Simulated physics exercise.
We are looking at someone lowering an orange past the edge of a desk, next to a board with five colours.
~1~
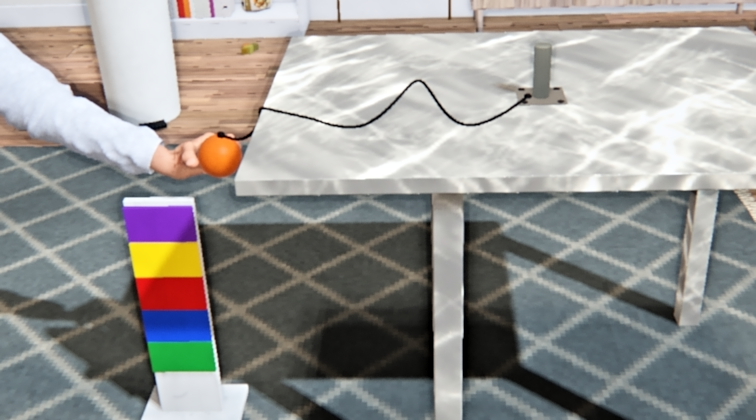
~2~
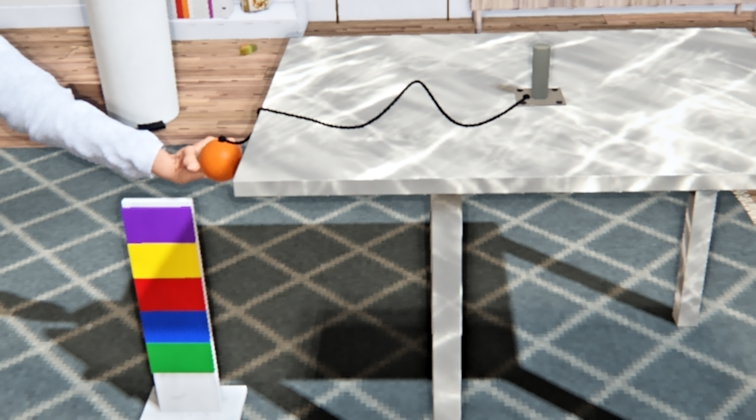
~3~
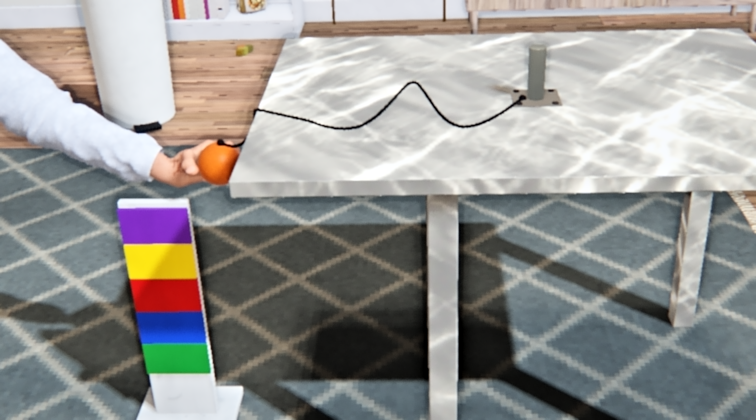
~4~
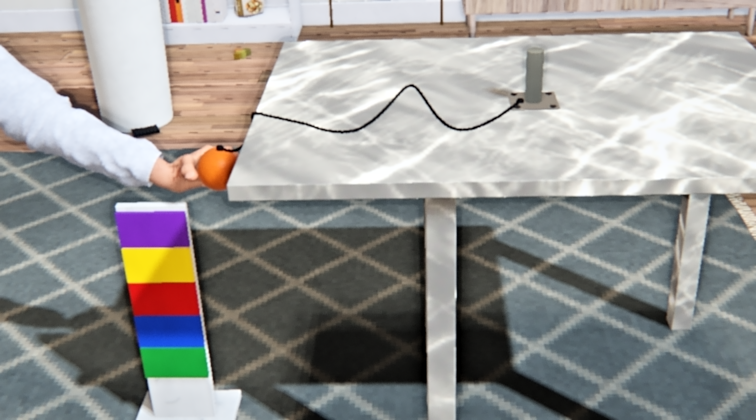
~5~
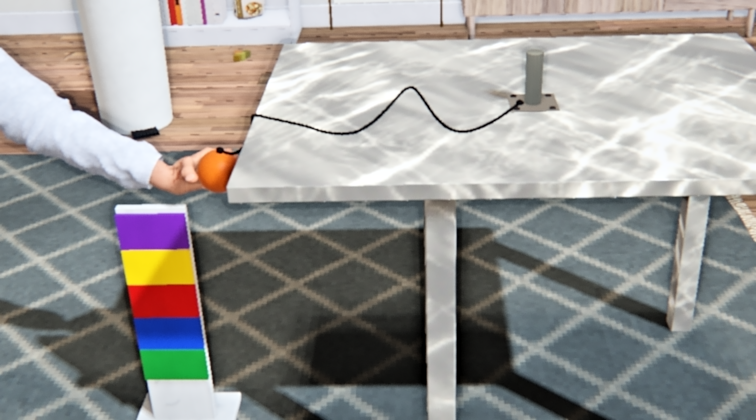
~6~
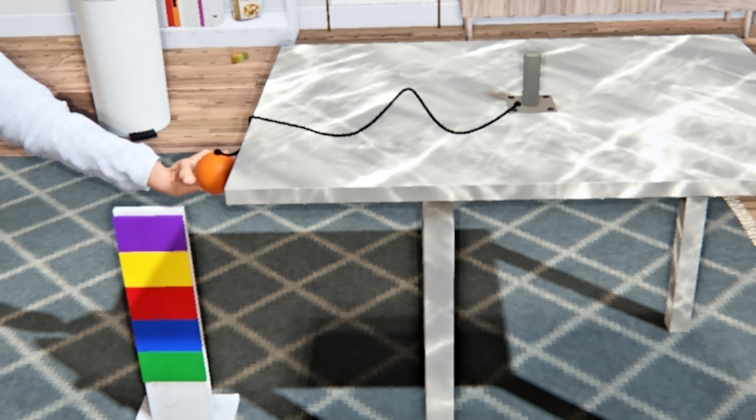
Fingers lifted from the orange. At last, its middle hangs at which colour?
At green.
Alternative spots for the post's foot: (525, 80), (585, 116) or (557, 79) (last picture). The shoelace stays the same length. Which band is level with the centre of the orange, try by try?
Green; blue; blue.
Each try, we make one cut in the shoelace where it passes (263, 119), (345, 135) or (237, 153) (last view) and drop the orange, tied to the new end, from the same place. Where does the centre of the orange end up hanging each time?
In order, it comes to rest around (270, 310), (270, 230) and (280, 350).
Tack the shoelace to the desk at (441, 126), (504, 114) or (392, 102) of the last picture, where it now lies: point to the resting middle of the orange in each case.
Taking them in turn, I'd expect around (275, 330), (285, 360) and finally (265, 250).
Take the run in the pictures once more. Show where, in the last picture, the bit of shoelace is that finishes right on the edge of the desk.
At (395, 99).
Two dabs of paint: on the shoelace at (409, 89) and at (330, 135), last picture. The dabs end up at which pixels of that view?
End points: Roughly (286, 115); roughly (264, 225).
Early on, orange near (246, 366); level with green.
Midway, orange near (305, 350); level with blue.
Near the end, orange near (259, 367); level with green.
Finally, orange near (288, 368); level with green. The shoelace holds its middle at green.
